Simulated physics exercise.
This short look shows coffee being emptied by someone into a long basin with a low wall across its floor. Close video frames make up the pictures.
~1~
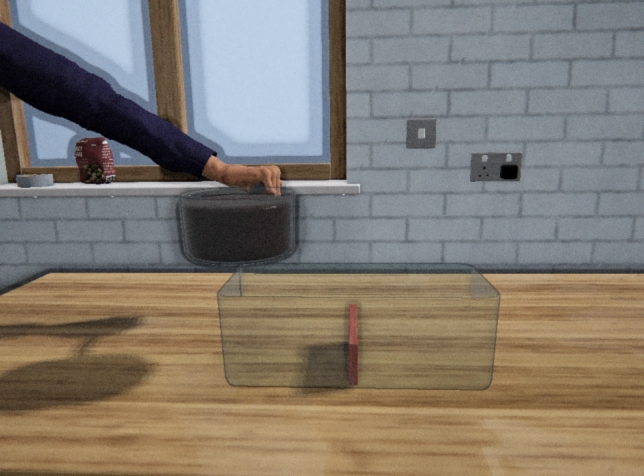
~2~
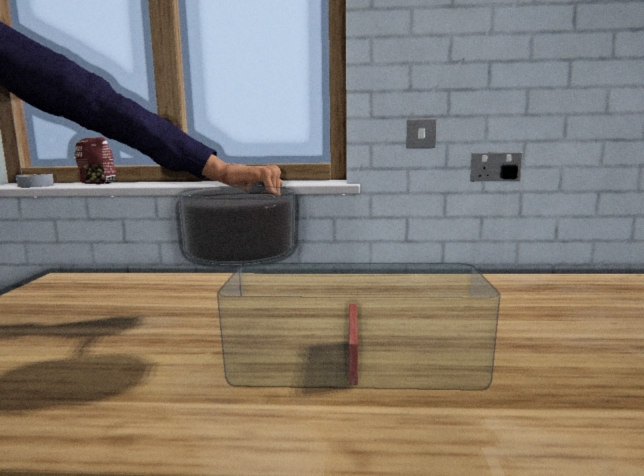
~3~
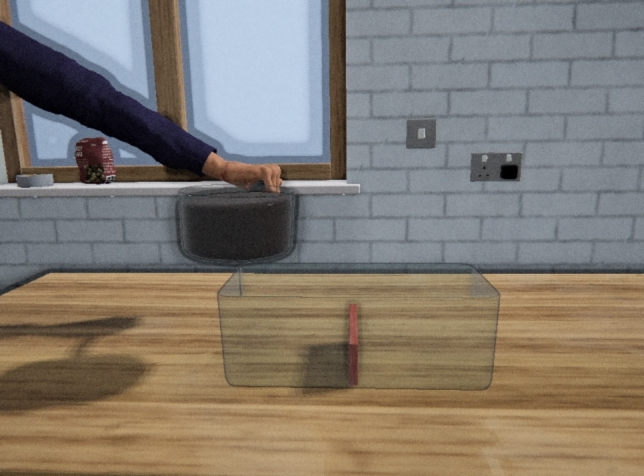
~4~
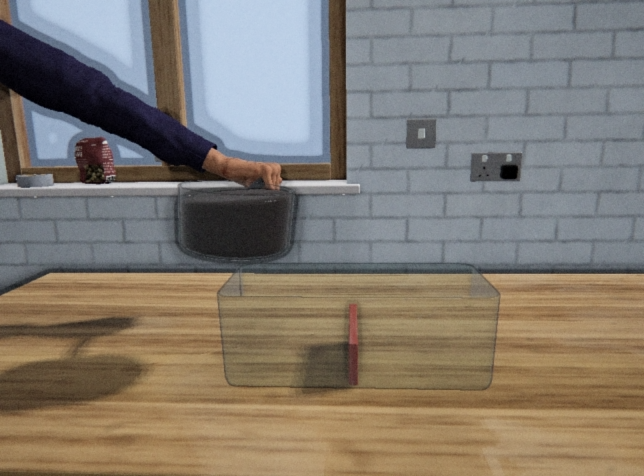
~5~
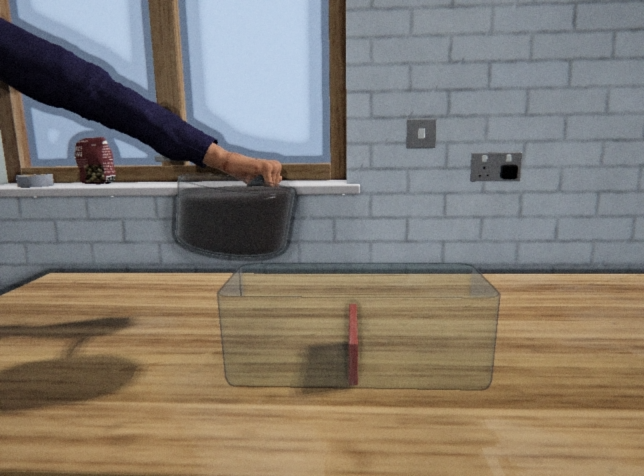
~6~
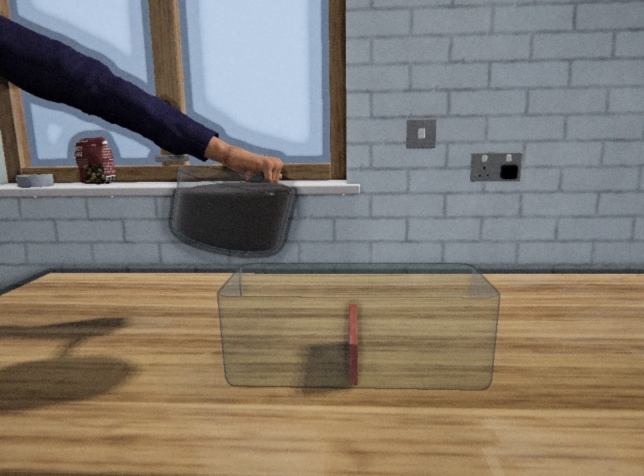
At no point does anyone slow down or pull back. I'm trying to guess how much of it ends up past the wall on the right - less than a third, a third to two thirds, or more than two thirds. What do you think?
Looks to me like the right side of the wall gets upwards of two thirds.
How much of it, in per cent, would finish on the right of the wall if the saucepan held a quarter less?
The share comes to some 80 parts in a hundred.
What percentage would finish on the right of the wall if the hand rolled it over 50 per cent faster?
It comes to about 65 per cent.
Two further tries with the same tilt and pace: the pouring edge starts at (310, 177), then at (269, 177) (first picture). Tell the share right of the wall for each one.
85 and 70 in a hundred.
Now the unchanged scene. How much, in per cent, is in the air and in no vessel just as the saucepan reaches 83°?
Roughly 35 percent.
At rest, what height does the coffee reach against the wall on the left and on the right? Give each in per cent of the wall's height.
Left part: 10 per cent, right part: 60 per cent.
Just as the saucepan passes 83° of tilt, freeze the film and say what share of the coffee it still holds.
It still holds around 55 per cent there.
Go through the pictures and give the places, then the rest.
In the first picture, it leans 0°; its right rim is at (293, 193); the coffee meets the walls at (187, 201) and (292, 201); the long basin's rim runs from (230, 279) to (485, 280); the wall's top is at (353, 323).
In the second picture, it leans 1°; its right rim is at (293, 193); the coffee meets the walls at (186, 201) and (292, 200).
In the third picture, it leans 2°; its right rim is at (293, 193); the coffee meets the walls at (186, 201) and (292, 198).
In the fourth picture, it leans 5°; its right rim is at (293, 193); the coffee meets the walls at (185, 198) and (292, 195).
In the fifth picture, it leans 9°; its right rim is at (293, 193); the coffee meets the walls at (184, 195) and (291, 192).
In the sixth picture, it leans 14°; its right rim is at (293, 193); the coffee meets the walls at (183, 190) and (293, 189).
A moment on, the saucepan is tipped on its side and 56 per cent is still to pour, 4 is left of the wall and 3 right of it.
Next, the saucepan is tipped right over and 4 per cent is still to pour, 5 is left of the wall and 76 right of it.
Then the saucepan is tipped right over and 0 per cent is still to pour, 14 is left of the wall and 83 right of it.
Later the saucepan is tipped right over and 0 per cent is still to pour, 14 is left of the wall and 83 right of it.
Finally, 14 per cent lies left of the wall, 83 right of it and 2 outside.
